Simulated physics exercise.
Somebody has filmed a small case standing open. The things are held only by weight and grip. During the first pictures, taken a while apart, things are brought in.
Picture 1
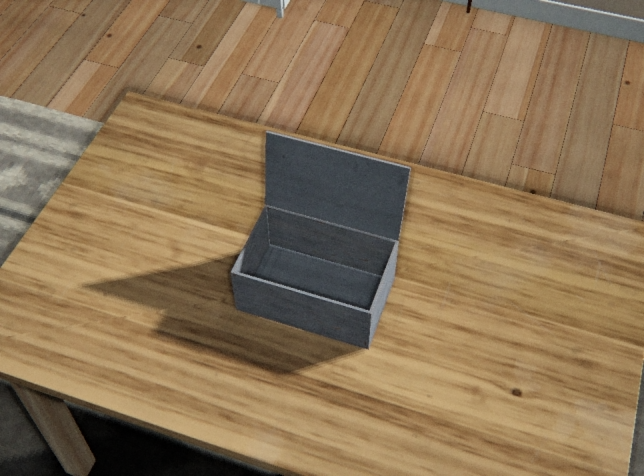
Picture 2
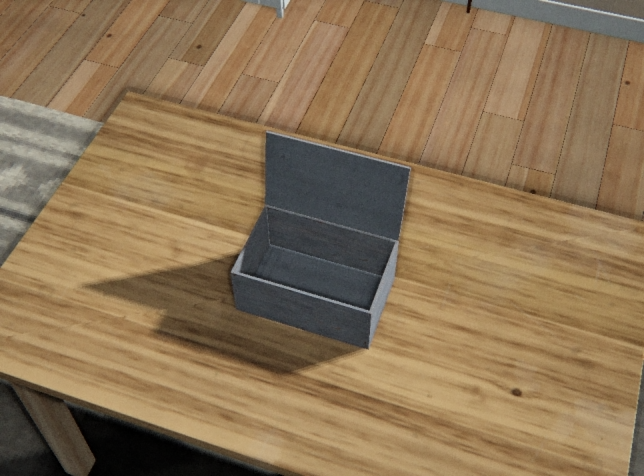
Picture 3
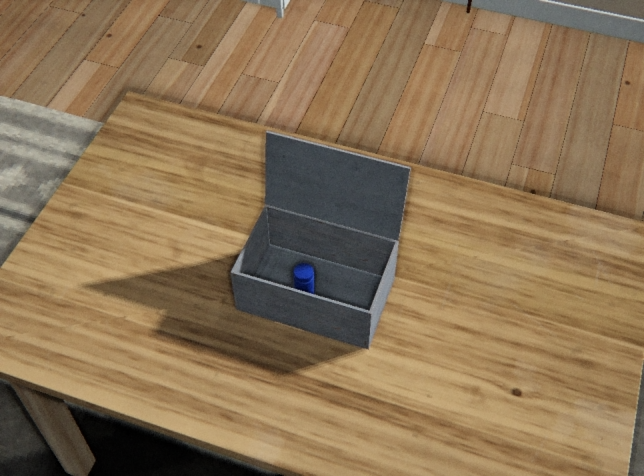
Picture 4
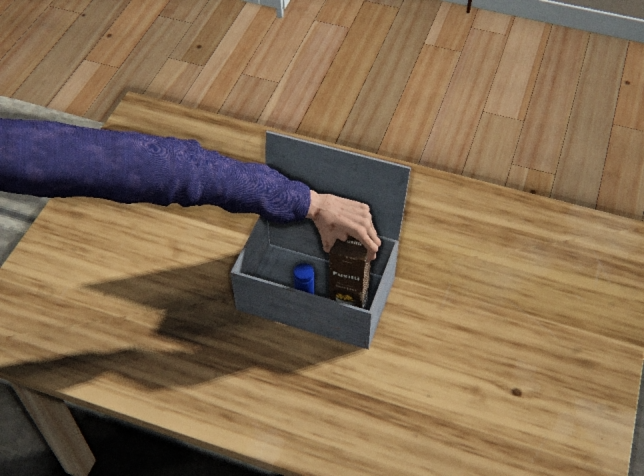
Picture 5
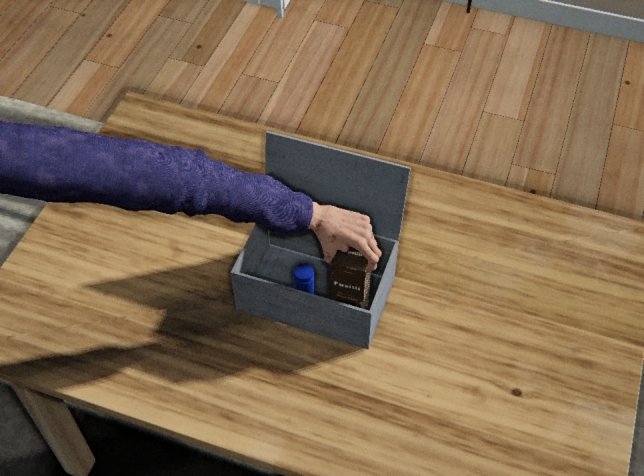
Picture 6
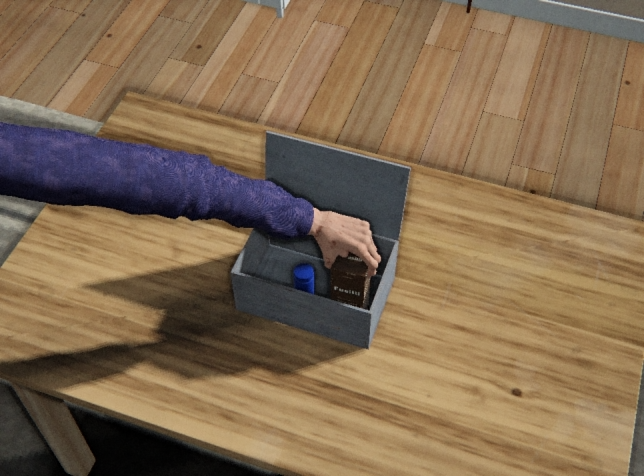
On a wooden table, an open grey box standing empty, then holding a blue shaker as a hand lowers a brown carton inside.
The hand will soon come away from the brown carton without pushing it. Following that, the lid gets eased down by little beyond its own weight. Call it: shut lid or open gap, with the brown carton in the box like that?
Open gap.
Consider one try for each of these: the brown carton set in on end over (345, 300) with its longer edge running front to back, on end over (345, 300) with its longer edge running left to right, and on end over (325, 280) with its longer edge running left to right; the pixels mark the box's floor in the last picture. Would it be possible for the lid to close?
Well, the first try leaves the lid standing open, the second leaves it standing open, and the third leaves it standing open.
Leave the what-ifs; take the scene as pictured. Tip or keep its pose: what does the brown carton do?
The brown carton stays as it was set.
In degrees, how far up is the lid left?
I'd put it at roughly 35°.
Then, 1.00 s past the last view, lid starting down.
Then, 1.40 s past the last view, lid 72° above the rim.
Then, 1.60 s past the last view, lid 60° above the rim.
Then, 1.90 s past the last view, lid 38° above the rim.
Finally, lid 36° above the rim; both still in place. Final places as the last picture's camera would see them, brown carton near (350, 292).
